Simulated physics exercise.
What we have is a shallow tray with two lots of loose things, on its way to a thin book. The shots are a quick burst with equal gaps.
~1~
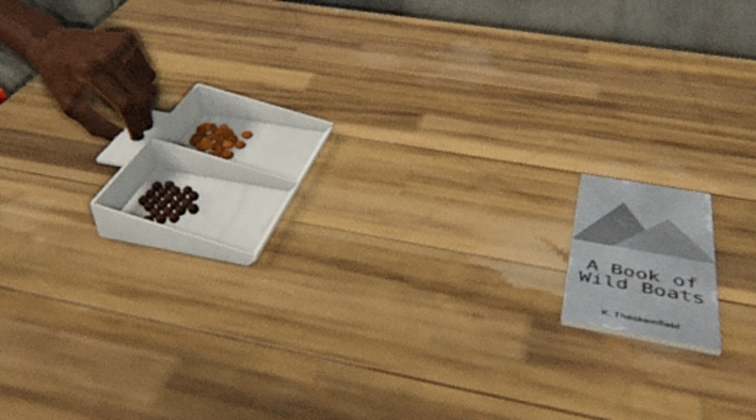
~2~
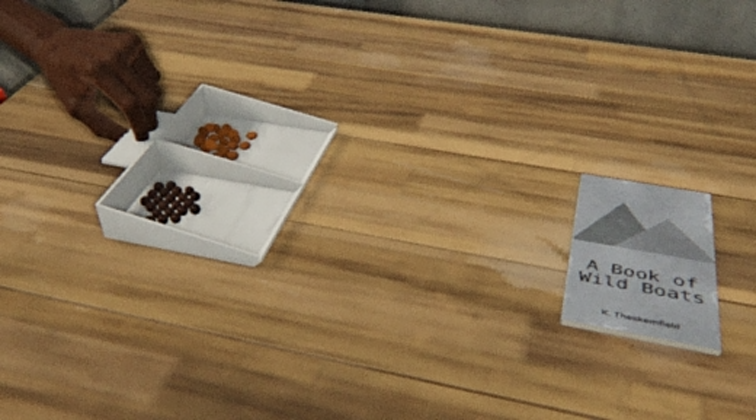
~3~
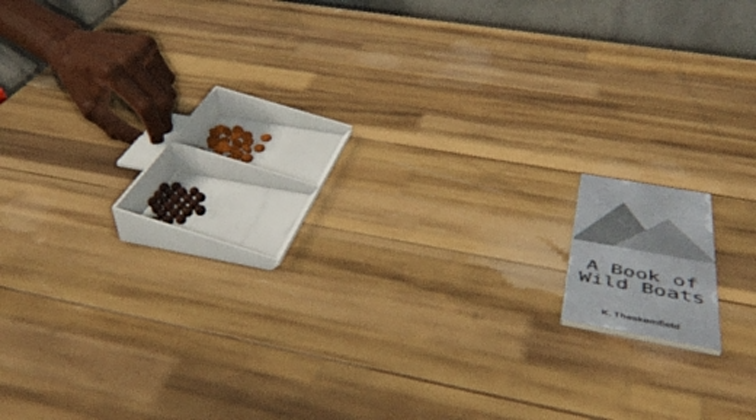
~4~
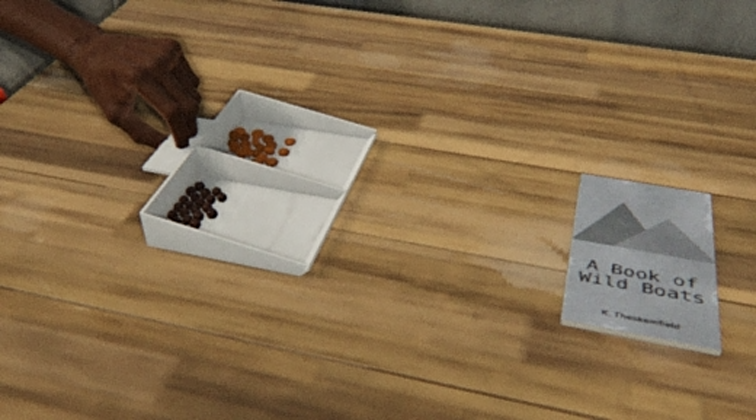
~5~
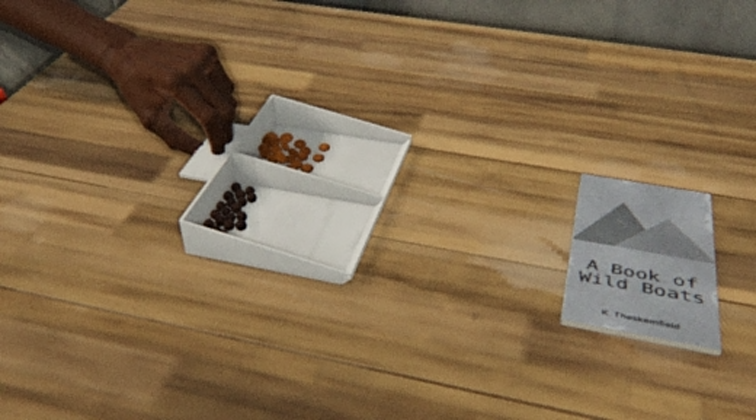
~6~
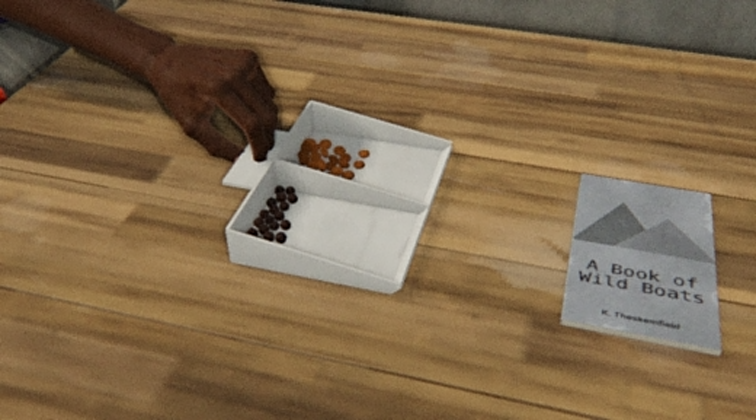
In this clip, a hand holding the tab of a shallow white divided tray, with small orange-brown pieces and dark balls in separate compartments, slides it rightward across a wooden table, narrowing the gap to a motionless grey book.
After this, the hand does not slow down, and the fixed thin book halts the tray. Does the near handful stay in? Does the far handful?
The near handful partly spills out and the far handful is held by the rim.
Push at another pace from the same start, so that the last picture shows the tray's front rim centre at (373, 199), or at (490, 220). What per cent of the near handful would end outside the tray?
About 0 and 70 per cent.
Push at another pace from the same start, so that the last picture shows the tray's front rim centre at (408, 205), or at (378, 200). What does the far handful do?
At the first place it is held by the rim, at the second it stays in the tray.
Then, 0.09 s after the last picture, tray still sliding, front rim near (502, 222); near handful all inside; far handful all inside.
Then, 0.27 s after the last picture, tray stopped at the thin book; near handful all inside, moved towards the front rim; far handful all inside, moved towards the front rim.
Then, 0.48 s after the last picture, tray stopped at the thin book; near handful about half out of the tray; far handful all inside, moved towards the front rim.
By the end, tray stopped at the thin book; near handful about half out of the tray; far handful all inside, moved towards the front rim.
